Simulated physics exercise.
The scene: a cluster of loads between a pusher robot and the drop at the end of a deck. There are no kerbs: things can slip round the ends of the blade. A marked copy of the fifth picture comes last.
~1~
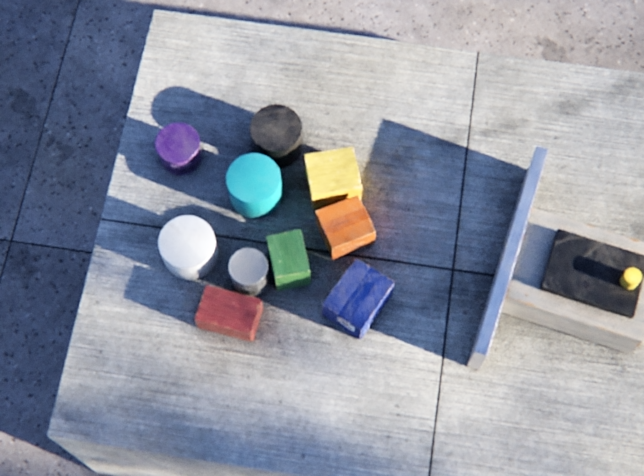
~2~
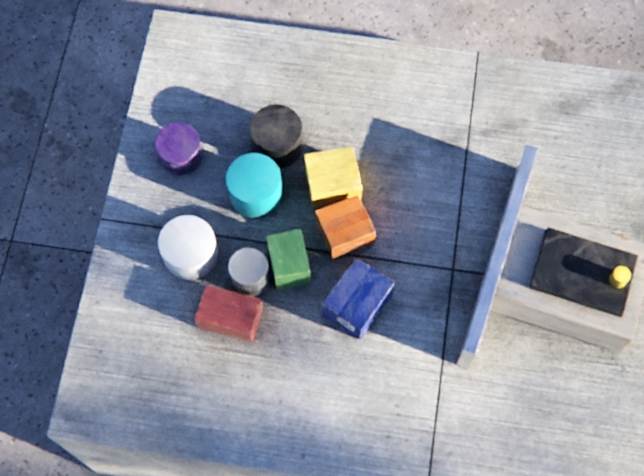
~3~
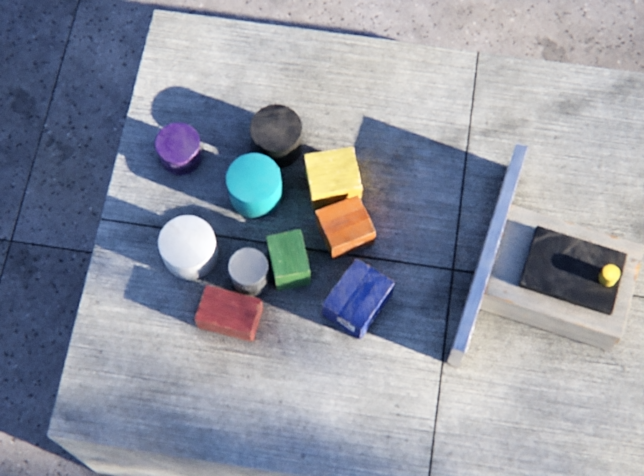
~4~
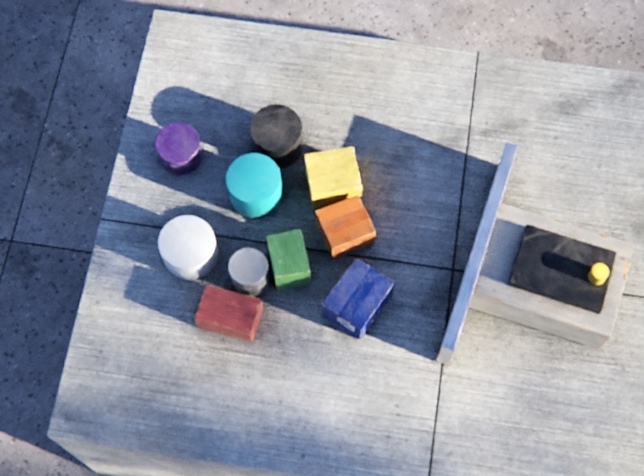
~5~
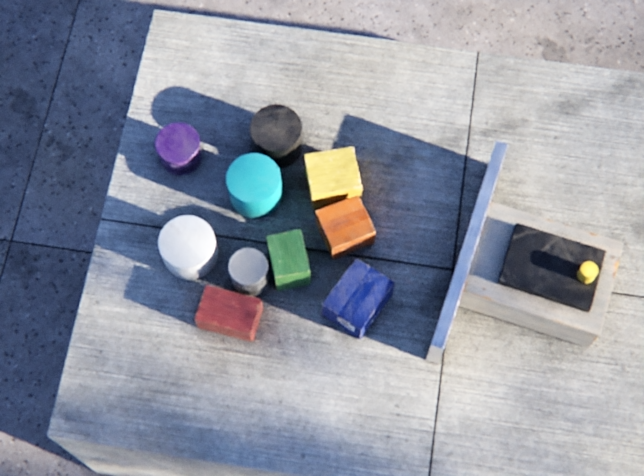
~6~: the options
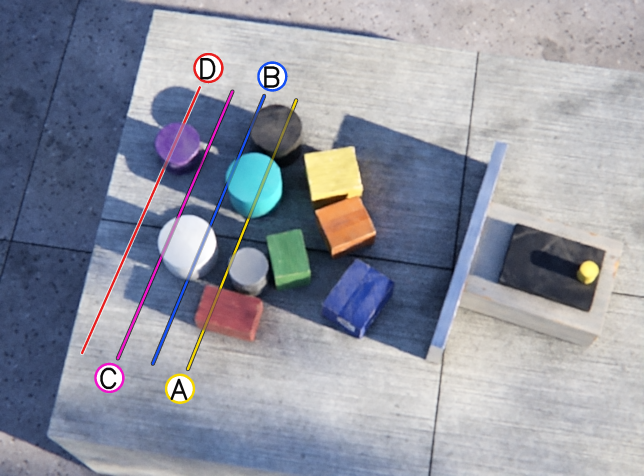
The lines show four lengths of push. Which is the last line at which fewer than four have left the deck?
Stop at C.
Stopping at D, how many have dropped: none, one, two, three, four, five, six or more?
In all, five.
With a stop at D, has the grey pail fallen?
Yes.
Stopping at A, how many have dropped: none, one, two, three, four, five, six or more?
By then, none.
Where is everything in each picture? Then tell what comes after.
In the first frame, white canister (188, 248); blue box (358, 299); black canister (276, 136).
In the second frame, robot (577, 269); red crate (230, 313).
In the third frame, robot (566, 267); turquoise canister (255, 186).
In the fourth frame, robot (556, 266); orange box (345, 228).
In the fifth frame, robot (546, 264); purple pail (179, 149); white canister (188, 248); blue box (358, 299).
On the marked copy, A at (245, 228); B at (211, 223); C at (178, 219); D at (144, 214).
Following C. Soon after the start, robot (436, 249); grey pail (238, 271); blue box (310, 293).
Later, robot (328, 234); white canister (140, 230); purple pail (165, 143).
In the end, robot (247, 222); purple pail over the edge; white canister over the edge; three fallen.
As for the rest, A is within the limit but short; B is within the limit but short; D drops five.
